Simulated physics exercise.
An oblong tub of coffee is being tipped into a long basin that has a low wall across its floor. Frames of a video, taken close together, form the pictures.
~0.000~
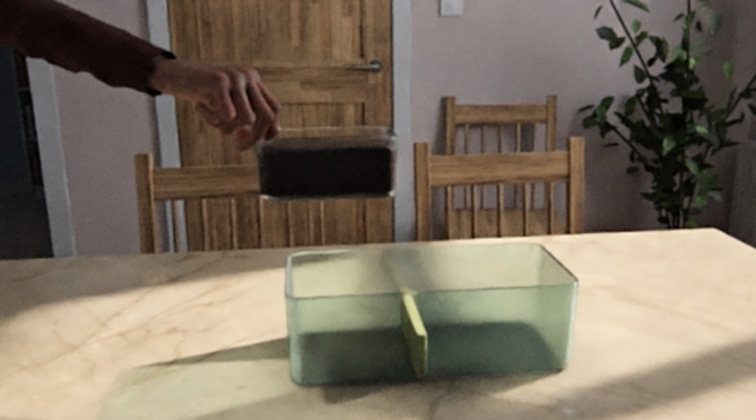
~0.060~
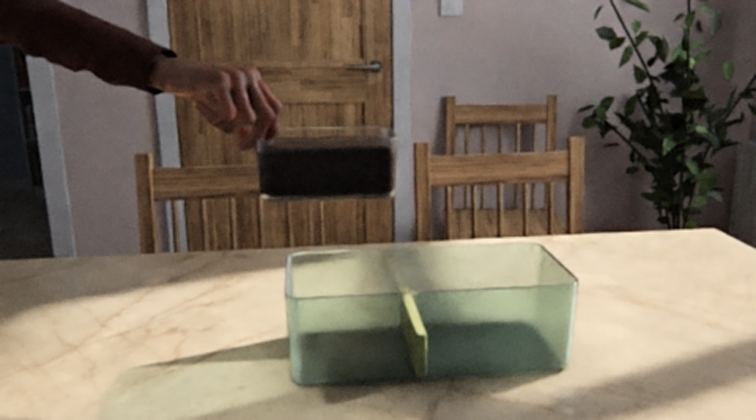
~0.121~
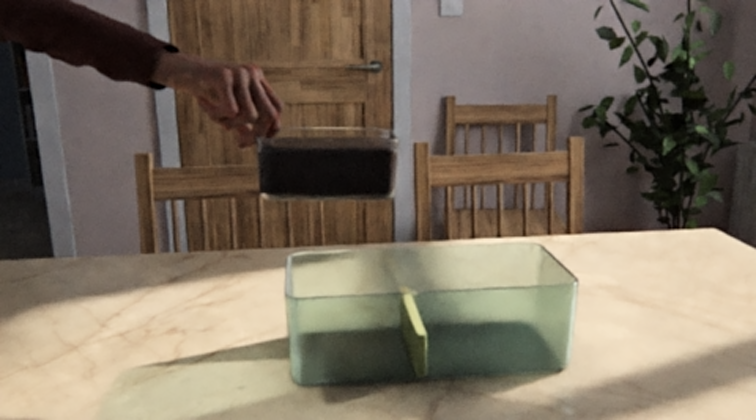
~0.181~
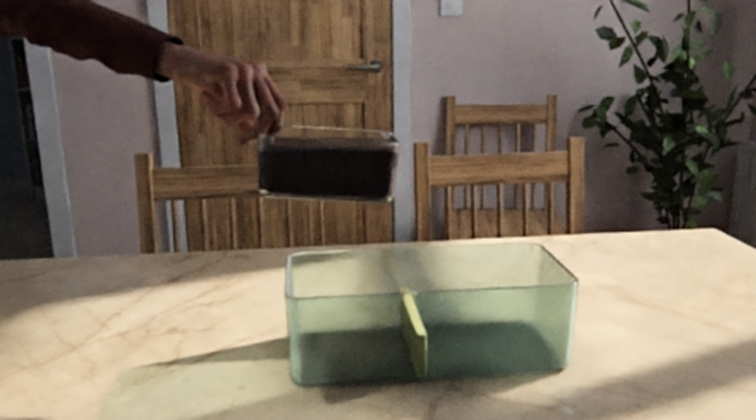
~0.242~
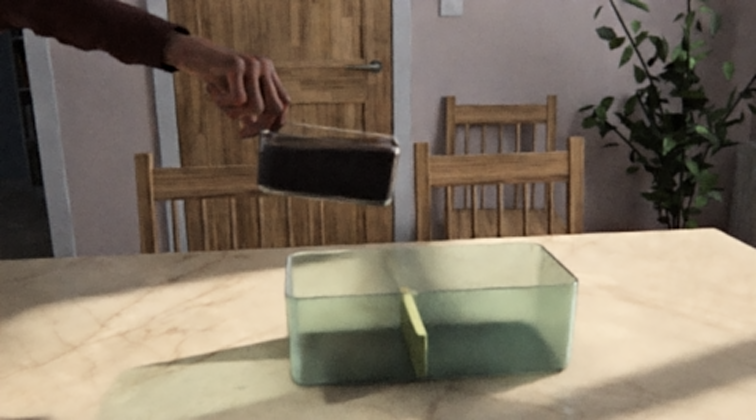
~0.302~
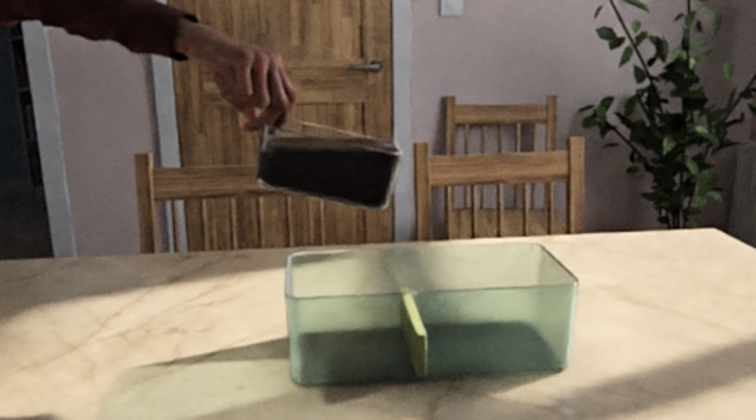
The clip shows a hand holding a clear oblong tub of dark coffee above a long, greenish see-through basin with a low yellowish divider on a table, gradually tilting the tub so its right end dips slightly.
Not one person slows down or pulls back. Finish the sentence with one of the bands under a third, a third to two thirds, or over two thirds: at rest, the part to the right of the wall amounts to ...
At rest, the part to the right of the wall amounts to over two thirds.
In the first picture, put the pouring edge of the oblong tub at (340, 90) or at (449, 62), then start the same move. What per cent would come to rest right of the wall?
First place gives some 55 %, second place some 90 %.
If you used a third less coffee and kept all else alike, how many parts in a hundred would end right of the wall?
Near 65 in a hundred.
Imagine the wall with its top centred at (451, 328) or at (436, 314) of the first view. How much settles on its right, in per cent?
50 per cent, then 70 per cent, roughly.
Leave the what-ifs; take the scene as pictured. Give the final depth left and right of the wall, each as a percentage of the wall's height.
Once it settles, the left reaches around 10 and the right around 40.
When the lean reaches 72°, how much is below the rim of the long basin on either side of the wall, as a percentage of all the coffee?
Left 0, right 35.
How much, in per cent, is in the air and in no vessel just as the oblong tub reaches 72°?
Around 35 %.
A moment on, the oblong tub is tipped part way and 28 per cent is still to pour, 1 is left of the wall and 36 right of it.
Next, the oblong tub is tipped right over and 3 per cent is still to pour, 13 is left of the wall and 80 right of it.
Then the oblong tub is tipped right over and 0 per cent is still to pour, 20 is left of the wall and 80 right of it.
Later the oblong tub is tipped right over and 0 per cent is still to pour, 20 is left of the wall and 80 right of it.
At rest 20 per cent lies left of the wall, 80 right of it and 1 outside.
